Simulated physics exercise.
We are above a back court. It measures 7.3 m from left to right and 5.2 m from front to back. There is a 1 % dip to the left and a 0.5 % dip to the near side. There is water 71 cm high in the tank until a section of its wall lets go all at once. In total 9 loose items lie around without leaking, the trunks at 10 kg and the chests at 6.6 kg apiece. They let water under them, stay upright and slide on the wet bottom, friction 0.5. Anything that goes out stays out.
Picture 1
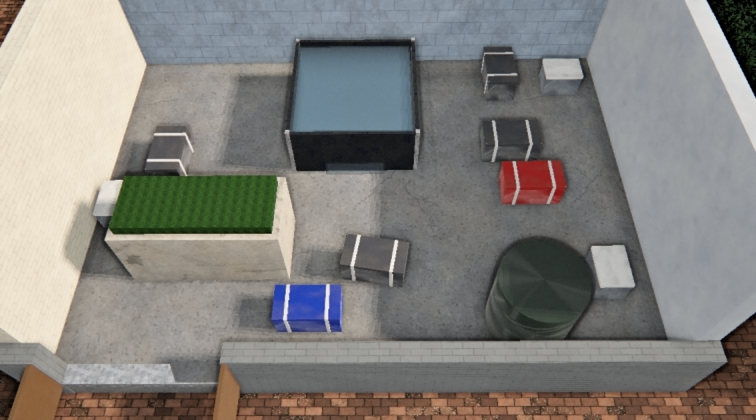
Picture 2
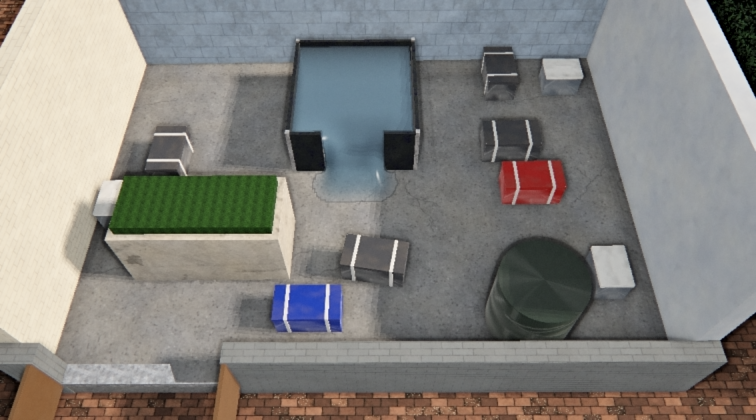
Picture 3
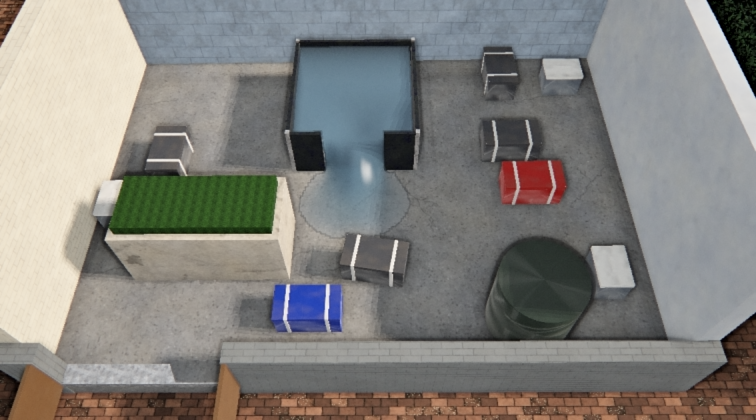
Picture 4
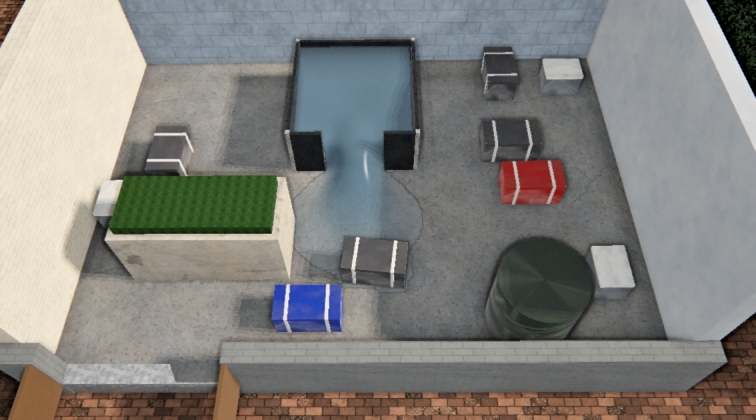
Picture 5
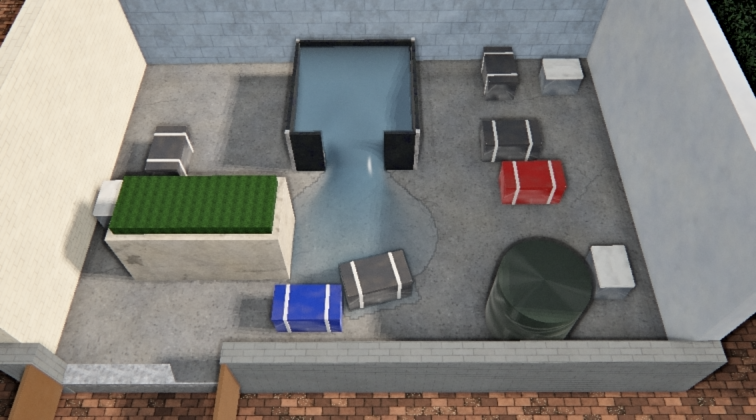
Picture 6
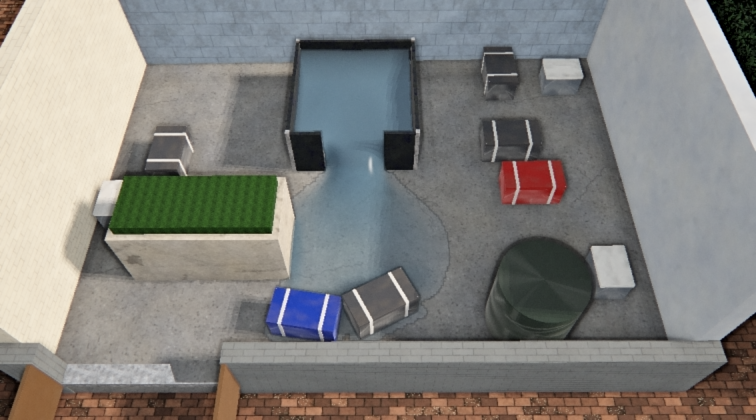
The clip opens on a walled court seen from above, with trunks scattered around a closed, water-filled tank. The tank's front opens and water spreads across the ground toward the near side, reaching a dark trunk. The dark trunk slides nearer and turns slightly, then the blue trunk beside it shifts a little.
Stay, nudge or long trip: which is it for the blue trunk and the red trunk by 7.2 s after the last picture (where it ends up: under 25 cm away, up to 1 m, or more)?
Observation: Blue trunk moves a great deal, red trunk moves a great deal.
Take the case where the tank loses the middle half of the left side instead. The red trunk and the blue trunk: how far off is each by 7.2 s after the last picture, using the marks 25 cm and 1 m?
Under that change the red trunk would sit tight and the blue trunk would sit tight.
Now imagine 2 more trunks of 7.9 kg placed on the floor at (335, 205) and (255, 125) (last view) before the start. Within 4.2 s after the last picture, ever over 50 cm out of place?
Order kept: Exceeds it, falls short.
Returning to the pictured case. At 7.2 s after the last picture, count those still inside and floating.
The number is 7.
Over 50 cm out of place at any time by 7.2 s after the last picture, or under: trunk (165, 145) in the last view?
Its shift stays inside the threshold.
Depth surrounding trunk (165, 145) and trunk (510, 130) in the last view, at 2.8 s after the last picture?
Close to 1 and 1 centimetres.
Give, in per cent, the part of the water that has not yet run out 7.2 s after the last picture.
86 % or so.
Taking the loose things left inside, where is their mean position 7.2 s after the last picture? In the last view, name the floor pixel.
That lands at roughly (430, 122).
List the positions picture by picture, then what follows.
The blue trunk at (307, 302) rests on the ground; the red trunk at (534, 174) rests on the ground; water covers 3.1 m2; 0 of 9 have shifted, in the first picture.
The blue trunk at (307, 302), on the bottom; the red trunk at (534, 174), on the bottom; 3.6 m2 under water; 0 of 9 have shifted, in the second picture.
The blue trunk at (307, 302), on the bottom; the red trunk at (534, 174), on the bottom; 4.4 m2 under water; 0 of 9 have shifted, in the third picture.
The blue trunk at (307, 302), on the bottom; the red trunk at (534, 174) rests on the ground; water covers 5.3 m2; 0 of 9 have shifted, in the fourth picture.
The blue trunk at (307, 302), on the bottom; the red trunk at (534, 174), on the bottom; 6.2 m2 under water; 1 of 9 have shifted, in the fifth picture.
The blue trunk at (304, 309), on the bottom, 10 cm from its start; the red trunk at (534, 174), on the bottom; 7.3 m2 under water; 2 of 9 have shifted, in the sixth picture.
Then, 0.9 s after the last picture the blue trunk is near (282, 326), 0.4 m from its start, afloat; the red trunk is near (534, 174), 0.0 m from its start, aground; 0 of 9 are out; 2 afloat.
Then, 2.8 s after the last picture the blue trunk is near (78, 312), 2.7 m from its start, afloat; the red trunk is near (538, 159), 0.3 m from its start, aground; 0 of 9 are out; 4 afloat.
Then, 4.8 s after the last picture the blue trunk is near (80, 349), 2.6 m from its start, afloat; the red trunk is near (568, 100), 1.5 m from its start, afloat; 0 of 9 are out; 5 afloat.
Then, 7.2 s after the last picture the blue trunk has gone out; the red trunk is near (562, 69), 2.1 m from its start, afloat; 1 of 9 are out; 7 afloat.
